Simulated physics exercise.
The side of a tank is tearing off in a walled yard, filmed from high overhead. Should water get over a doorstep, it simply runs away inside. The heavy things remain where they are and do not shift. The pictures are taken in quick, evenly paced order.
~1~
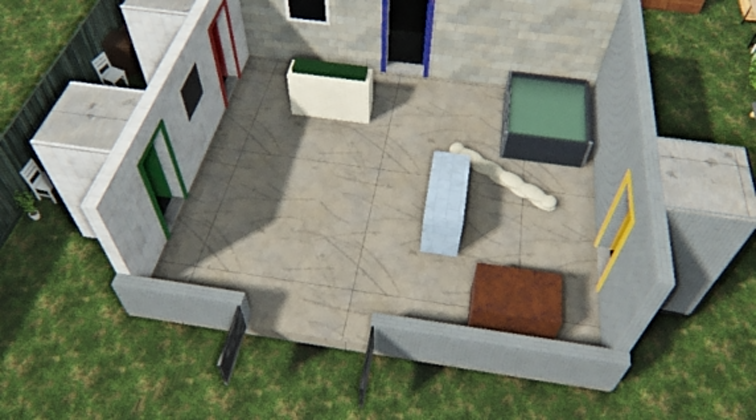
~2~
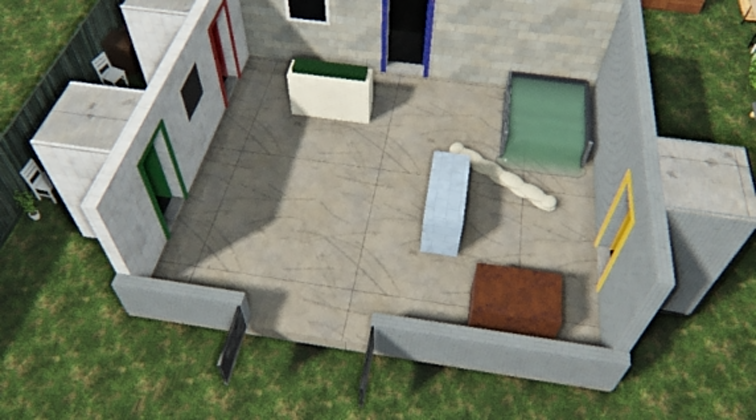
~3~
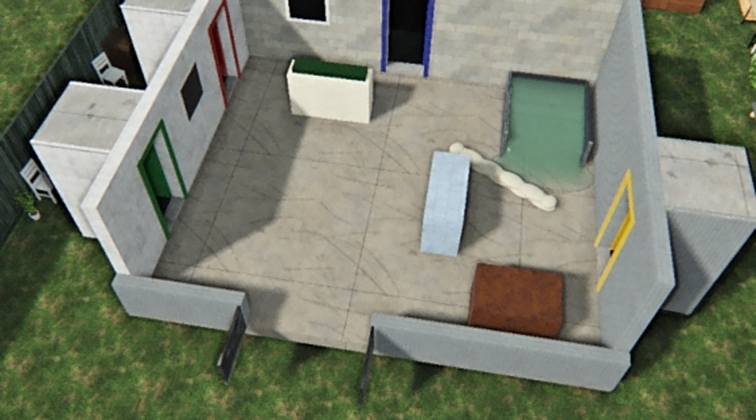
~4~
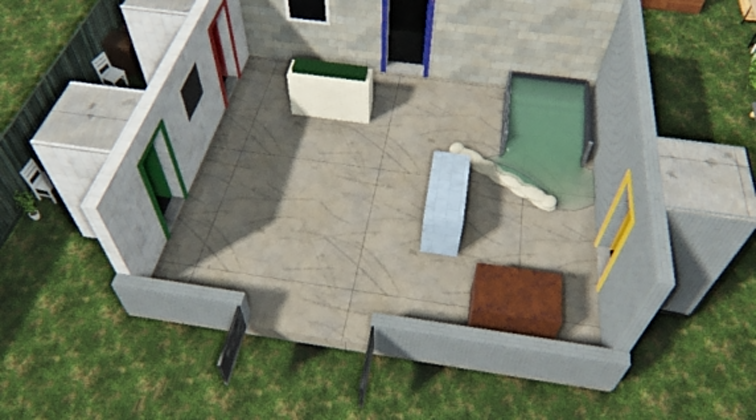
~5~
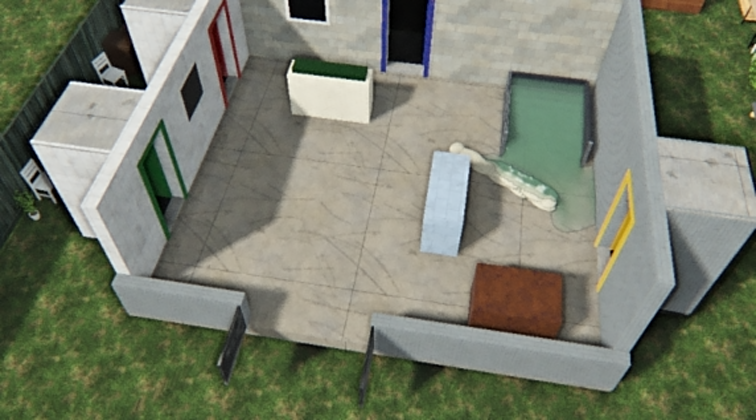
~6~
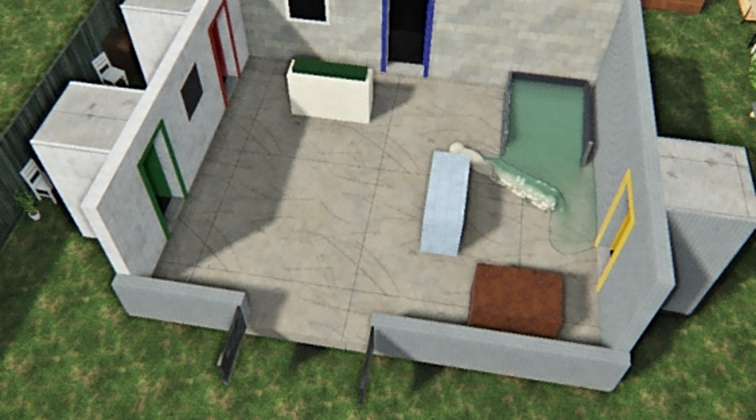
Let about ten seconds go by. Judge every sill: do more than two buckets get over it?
In order: The yellow door will most likely go past the limit; the green door will most likely keep inside the limit; the red door will most likely keep inside the limit; the blue door will most likely keep inside the limit.
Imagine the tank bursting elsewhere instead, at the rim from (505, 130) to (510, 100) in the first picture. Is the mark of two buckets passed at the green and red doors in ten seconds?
Green stays within the limit, red exceeds the limit.
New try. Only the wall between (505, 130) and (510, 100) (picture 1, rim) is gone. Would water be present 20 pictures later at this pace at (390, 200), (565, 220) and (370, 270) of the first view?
Point by point: Untouched, untouched and untouched.
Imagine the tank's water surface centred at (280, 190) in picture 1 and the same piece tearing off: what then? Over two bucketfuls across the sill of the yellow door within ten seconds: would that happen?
Yellow door: Short of the limit.
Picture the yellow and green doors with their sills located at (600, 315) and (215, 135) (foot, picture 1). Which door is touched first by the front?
I'd go with the yellow door.
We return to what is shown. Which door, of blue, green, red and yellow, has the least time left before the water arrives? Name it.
It's the door marked yellow.
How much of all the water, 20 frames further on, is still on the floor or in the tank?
My reading is around 98 percent.
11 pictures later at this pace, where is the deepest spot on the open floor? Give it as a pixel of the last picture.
At about (565, 363).
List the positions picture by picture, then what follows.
The water tank at (548, 109) is whole and still, in the first picture.
The front is at (501, 162), out from the gap at (543, 154), in the second picture.
Water pours out at (543, 155) and has run to (492, 167), in the third picture.
Water pours out at (543, 156) and has run to (594, 200), in the fourth picture.
Water pours out at (543, 156) and has run to (564, 229), in the fifth picture.
The front is at (570, 250), out from the gap at (543, 156), in the sixth picture.
A moment on, water covers 20 % of the floor; the yellow door under two buckets in, the green door not reached, the red door not reached, the blue door not reached.
Next, water covers 30 % of the floor; the yellow door over two buckets in, the green door not reached, the red door not reached, the blue door not reached.
Then, water covers 35 % of the floor; the yellow door over two buckets in, the green door not reached, the red door not reached, the blue door wet at the sill, nothing in.
Later, water covers 60 % of the floor; the yellow door over two buckets in, the green door not reached, the red door not reached, the blue door wet at the sill, nothing in.
In the end, water covers 85 % of the floor; the yellow door far over two buckets in, the green door wet at the sill, nothing in, the red door wet at the sill, nothing in, the blue door wet at the sill, nothing in.
